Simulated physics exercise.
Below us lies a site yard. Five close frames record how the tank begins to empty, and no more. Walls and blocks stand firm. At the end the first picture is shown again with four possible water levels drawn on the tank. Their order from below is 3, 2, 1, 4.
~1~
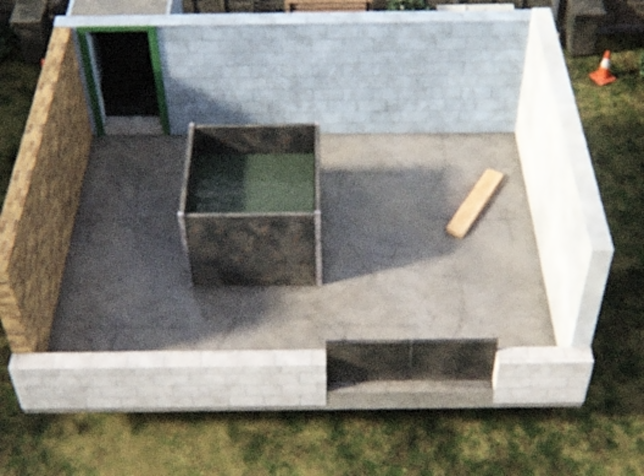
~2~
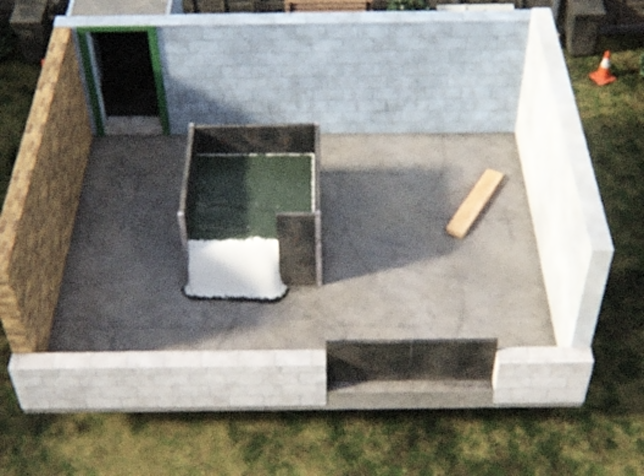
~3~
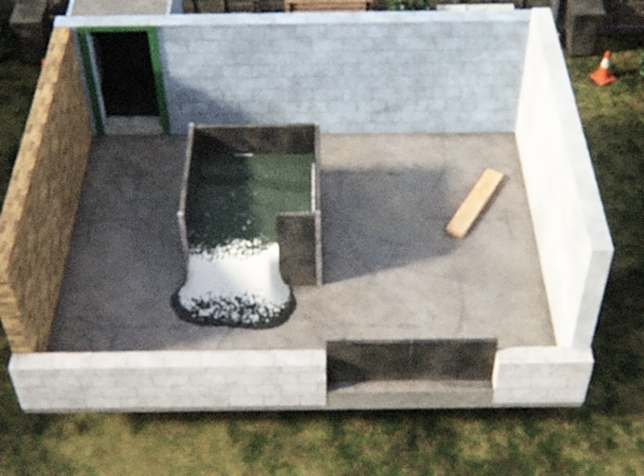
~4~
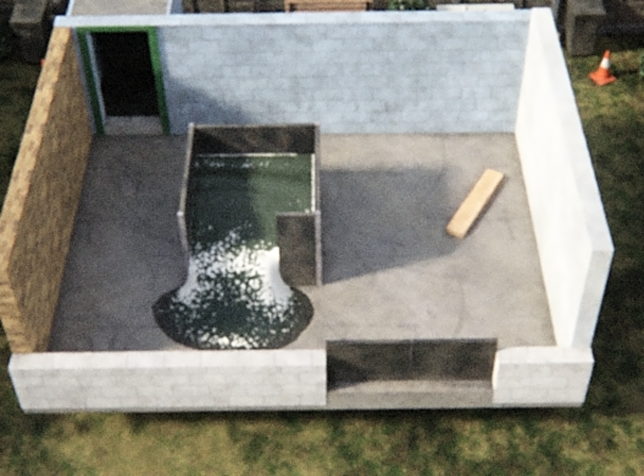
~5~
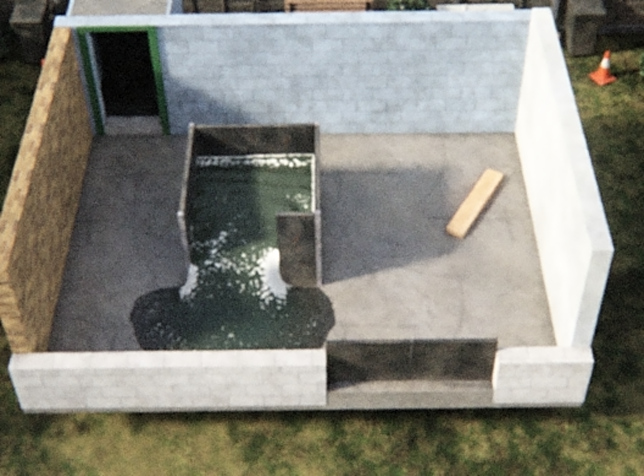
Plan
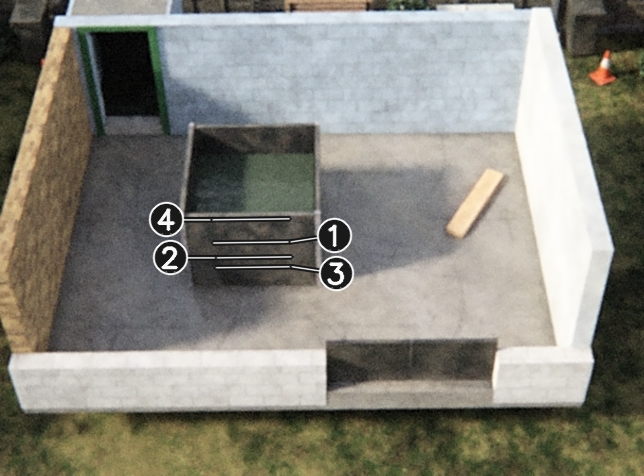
Dark green water burst out through an opening in the front of a square tank in a walled yard, foaming white at first, then spreading across the concrete toward the low front wall.
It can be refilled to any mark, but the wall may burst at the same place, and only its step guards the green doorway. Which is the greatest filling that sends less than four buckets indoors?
That is line 1.
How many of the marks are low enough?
Three of the four.
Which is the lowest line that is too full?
Here it is line 4.
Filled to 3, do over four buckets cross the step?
No, that is safe.
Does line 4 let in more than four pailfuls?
Yes, that goes wrong.
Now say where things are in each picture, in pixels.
Water in the tank at rest, its middle at (254, 195); foot of the green doorway at (134, 134); shut gate at (411, 346), in the first frame.
In the second frame, 1 % of the ground under water, visible out to (188, 292).
In the third frame, 4 % of the ground under water, visible out to (281, 319).
In the fourth frame, 7 % of the ground under water, visible out to (304, 311).
In the fifth frame, 12 % of the ground under water, visible out to (322, 315).
In white, 1 at (251, 242); 2 at (253, 257); 3 at (253, 267); 4 at (249, 219); from the bottom up 3, 2, 1, 4.
If 1 is chosen, a bucket or two gets in.
If 2 is chosen, nothing gets over.
If 3 is chosen, nothing gets over.
If 4 is chosen, about 11 bucketfuls get in.
